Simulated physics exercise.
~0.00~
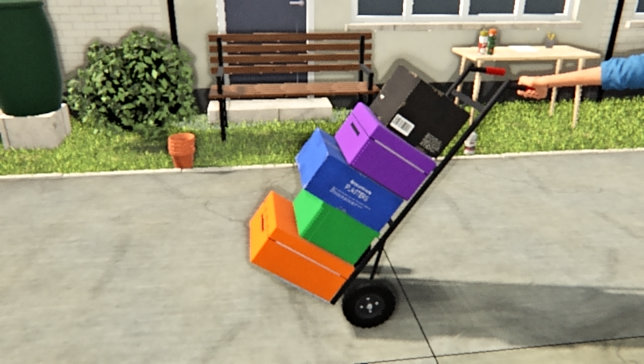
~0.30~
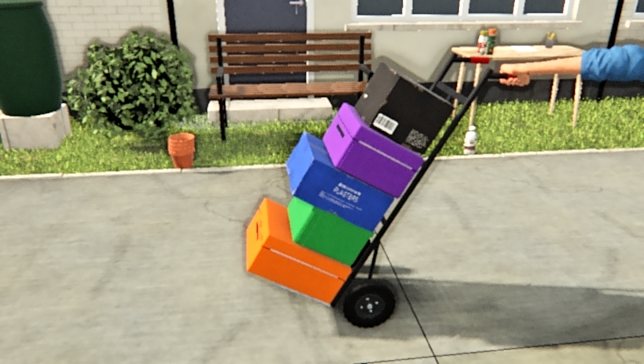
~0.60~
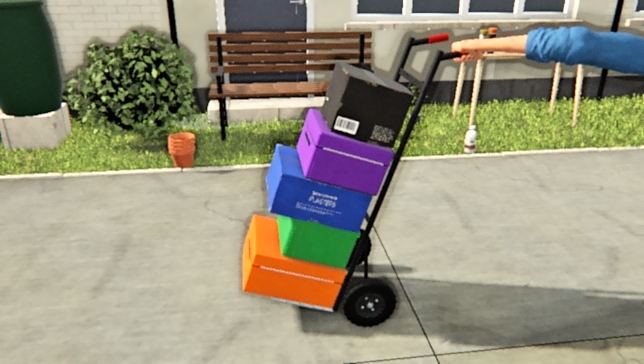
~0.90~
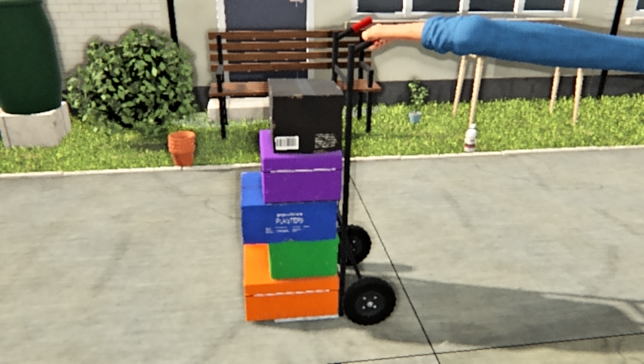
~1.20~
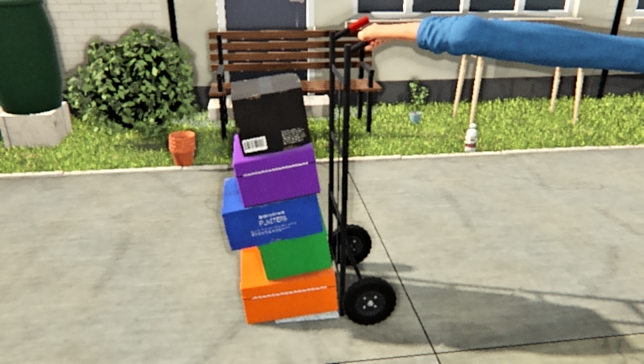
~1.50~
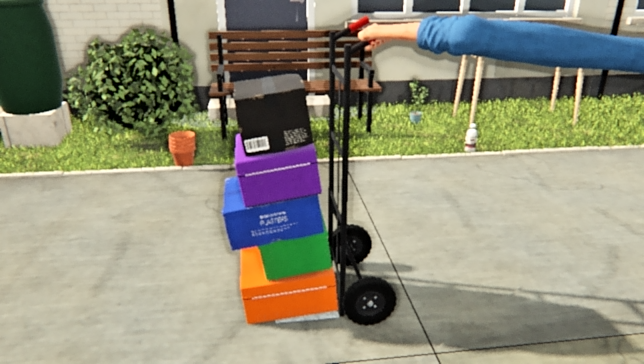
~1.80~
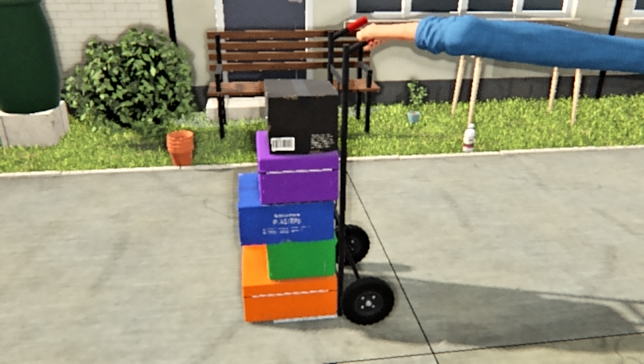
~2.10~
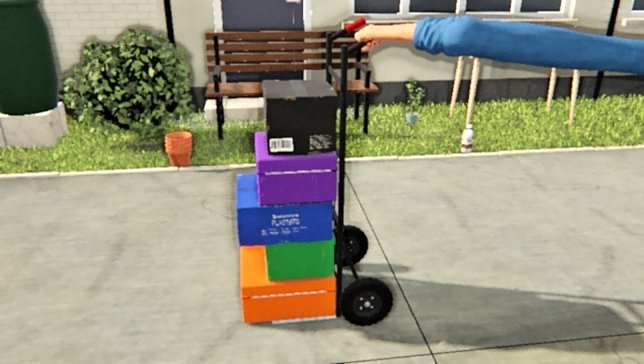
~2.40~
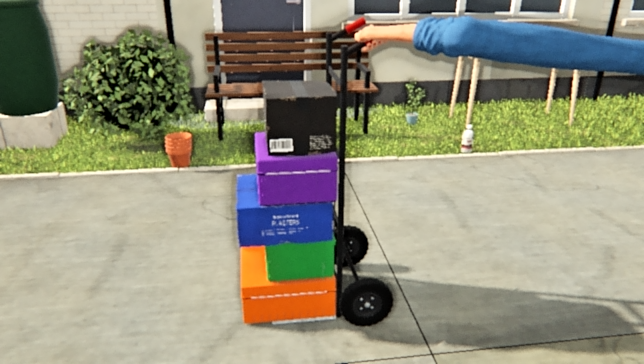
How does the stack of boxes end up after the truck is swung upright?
The boxes lean to the left for a moment, then rock back and settle, and none of them topples or falls from the stack.
